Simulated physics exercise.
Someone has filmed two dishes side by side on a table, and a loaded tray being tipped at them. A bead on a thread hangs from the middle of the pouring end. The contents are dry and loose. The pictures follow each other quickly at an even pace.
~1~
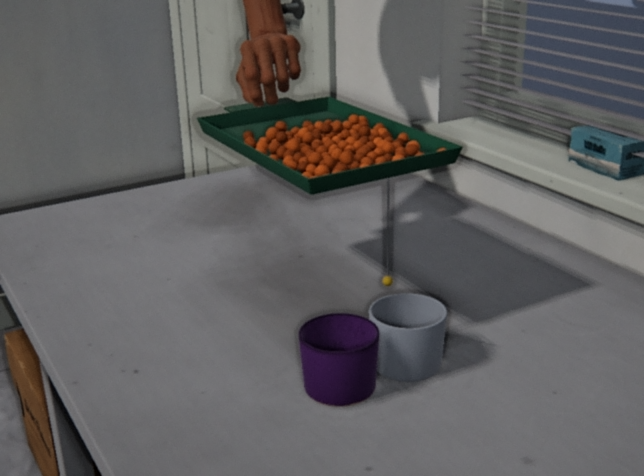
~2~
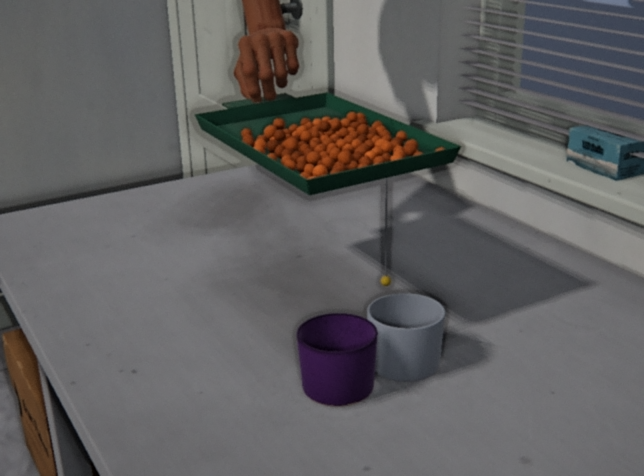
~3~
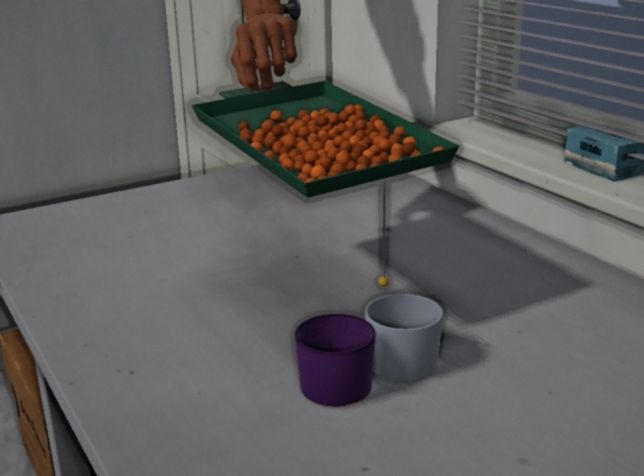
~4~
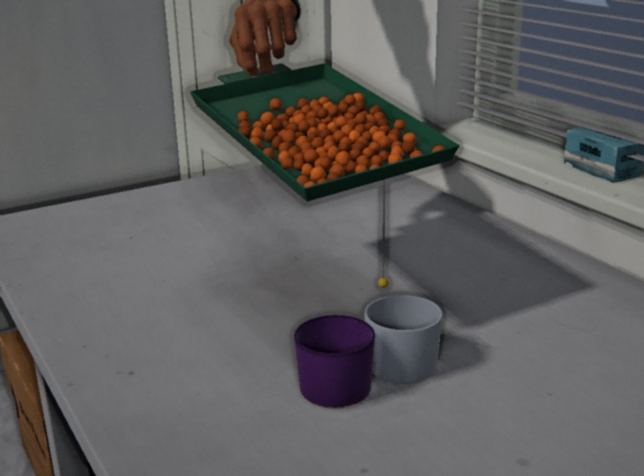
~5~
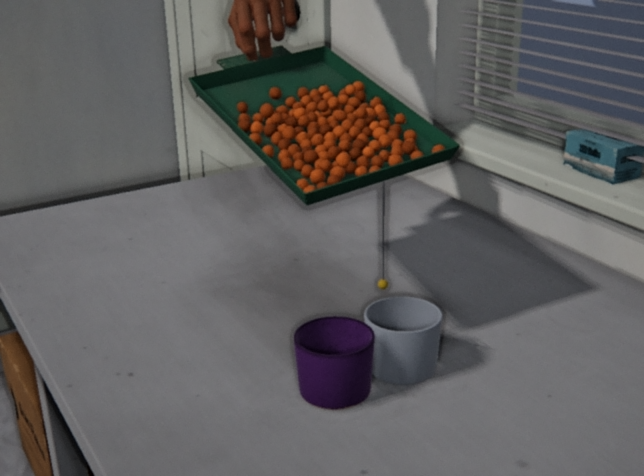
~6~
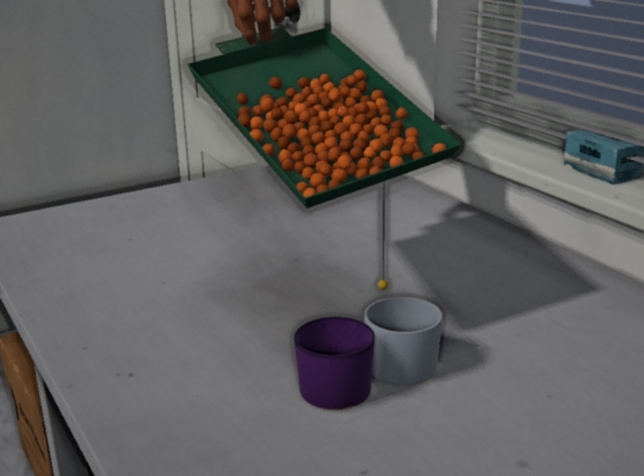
A hand held a green tray of small orange balls level above a purple cup and a grey one, then slowly raised its far end, tilting the tray toward its near left corner.
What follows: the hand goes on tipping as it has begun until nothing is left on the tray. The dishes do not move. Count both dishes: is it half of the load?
The two hold more than half of the load.
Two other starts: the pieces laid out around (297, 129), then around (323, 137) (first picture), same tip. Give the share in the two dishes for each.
In turn 70 and 60 in a hundred.
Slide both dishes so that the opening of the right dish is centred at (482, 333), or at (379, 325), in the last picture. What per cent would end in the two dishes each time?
In turn 10 and 60 in a hundred.
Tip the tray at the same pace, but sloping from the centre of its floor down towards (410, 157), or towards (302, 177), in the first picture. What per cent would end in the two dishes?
First some 10, then 40 per cent.
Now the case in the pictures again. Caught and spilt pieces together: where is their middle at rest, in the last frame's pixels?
Close to (341, 383).
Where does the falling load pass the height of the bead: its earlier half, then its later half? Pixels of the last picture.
Early half (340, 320), late half (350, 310).
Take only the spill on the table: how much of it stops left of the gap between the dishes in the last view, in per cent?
It comes to 50 per cent or so.
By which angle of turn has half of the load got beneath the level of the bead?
Roughly 100°.
Soon, tray tipped steeply; nearly all on the tray; a stray few in the air.
A while on, tray tipped past a quarter turn; a small part on the tray; about half in the left dish; a small part in the right dish; about a quarter outside both; about a quarter in the air.
Towards the end, tray tipped past a quarter turn; about half in the left dish; a small part in the right dish; about a third outside both.
Finally, tray tipped past a quarter turn; about half in the left dish; a small part in the right dish; about a third outside both.
